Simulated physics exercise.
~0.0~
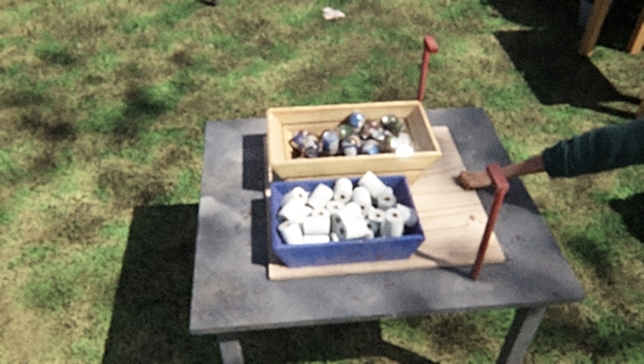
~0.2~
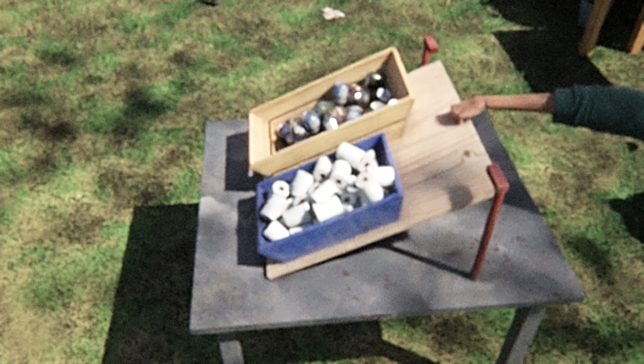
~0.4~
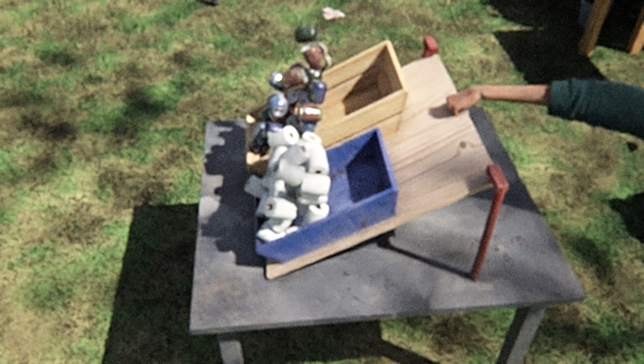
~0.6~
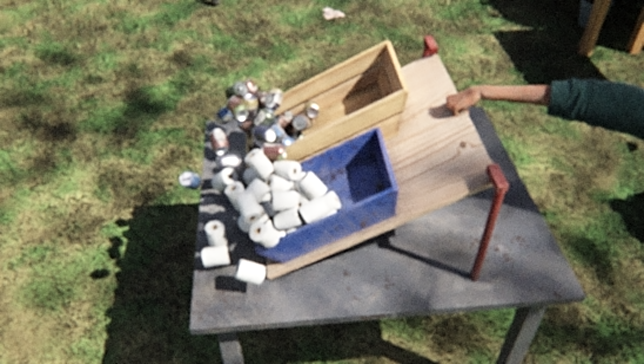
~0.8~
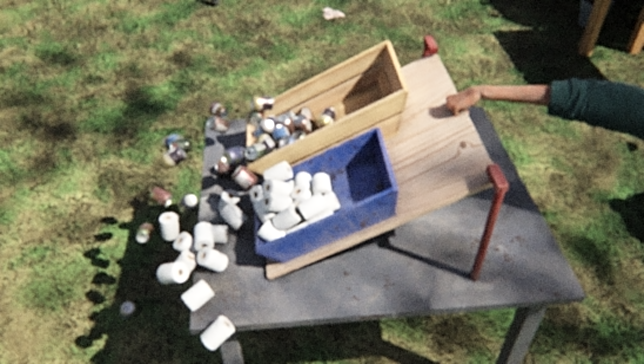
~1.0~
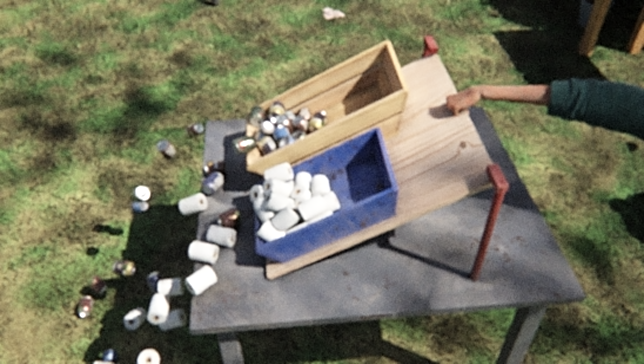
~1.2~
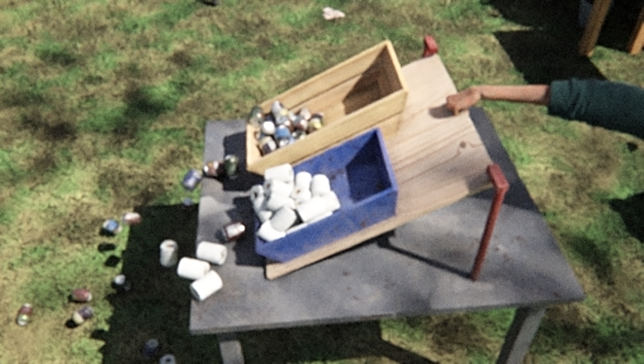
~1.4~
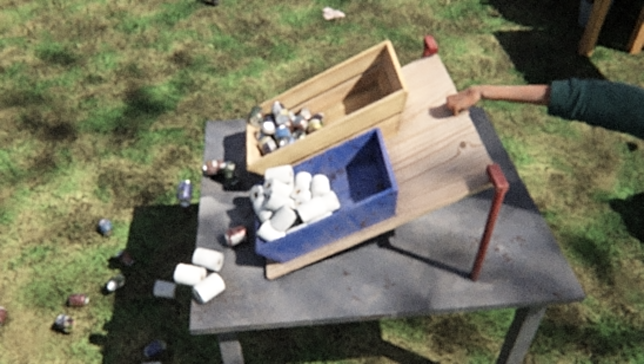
An arm in a dark green sleeve reaches in from the right to a pale board on a grey table, seen from above on sunlit grass. On the board sit a wooden basket of small cans and, nearer the viewer, a blue basket of white rolls, with two red stops at the right. The hand flicks the board's right end up against the stops. Cans and rolls surge left, spill over the low ends, tumble across the table and drop onto the grass. The board stays tilted, both baskets still partly filled, with a few white rolls resting at the table's left edge.
